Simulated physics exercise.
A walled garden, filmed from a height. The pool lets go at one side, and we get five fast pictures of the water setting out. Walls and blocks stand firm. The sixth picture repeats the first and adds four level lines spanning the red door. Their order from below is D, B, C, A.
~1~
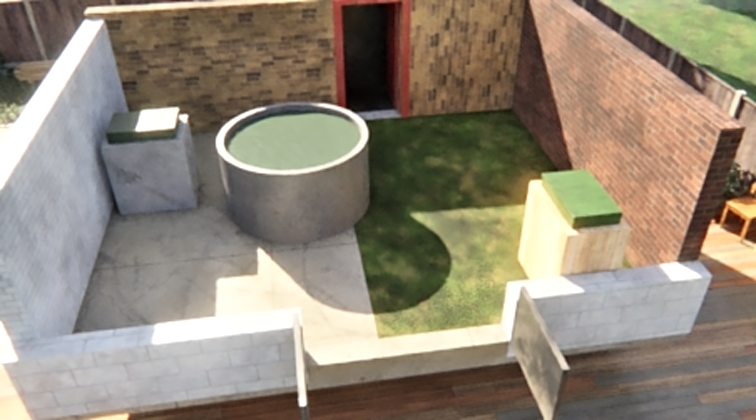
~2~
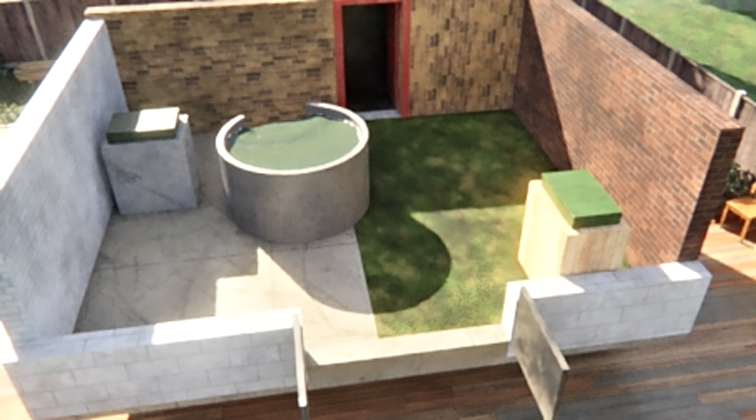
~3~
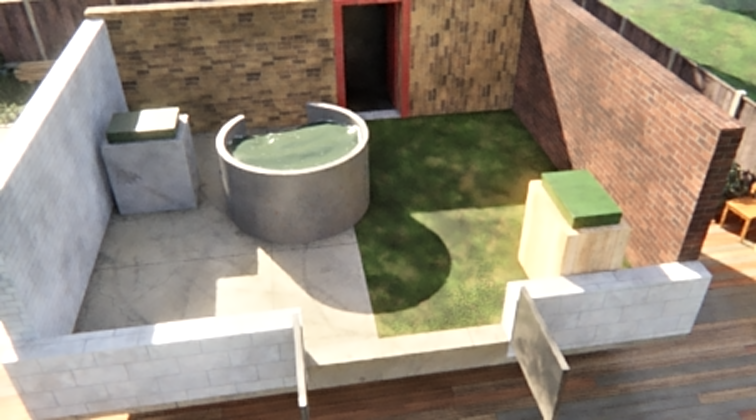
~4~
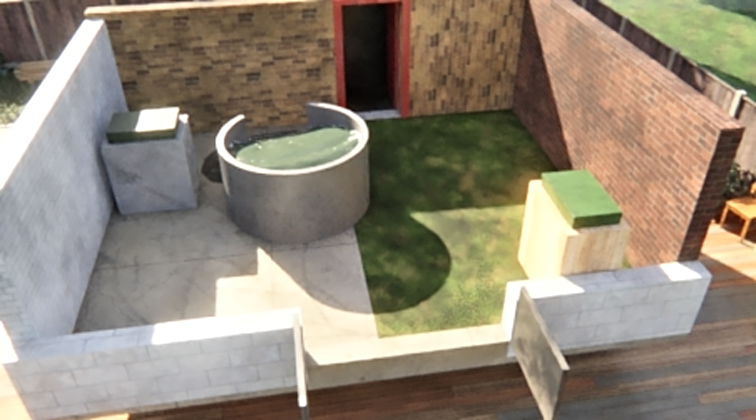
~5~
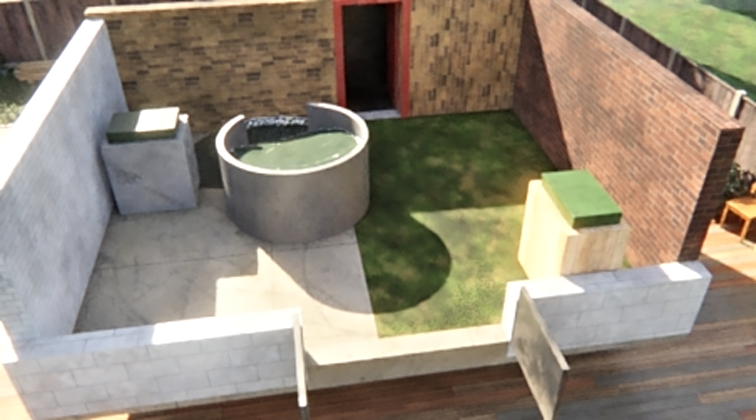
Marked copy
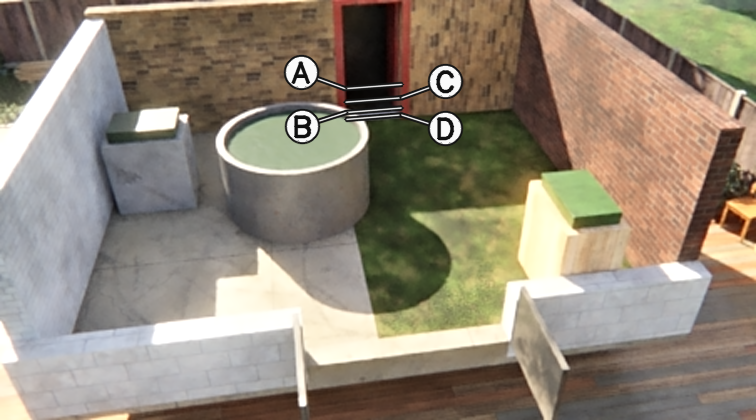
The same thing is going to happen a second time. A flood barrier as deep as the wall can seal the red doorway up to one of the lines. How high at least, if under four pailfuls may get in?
B will do.
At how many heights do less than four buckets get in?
Three.
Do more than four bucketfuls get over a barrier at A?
No.
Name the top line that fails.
That would be D.
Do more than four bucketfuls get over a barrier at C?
No.
On the marked copy, A at (373, 86); B at (374, 110); C at (373, 99); D at (374, 117); from the bottom up D, B, C, A.
If A is chosen, nothing gets over.
If B is chosen, a splash gets over, under a bucket.
If C is chosen, nothing gets over.
If D is chosen, about 11 bucketfuls get in.
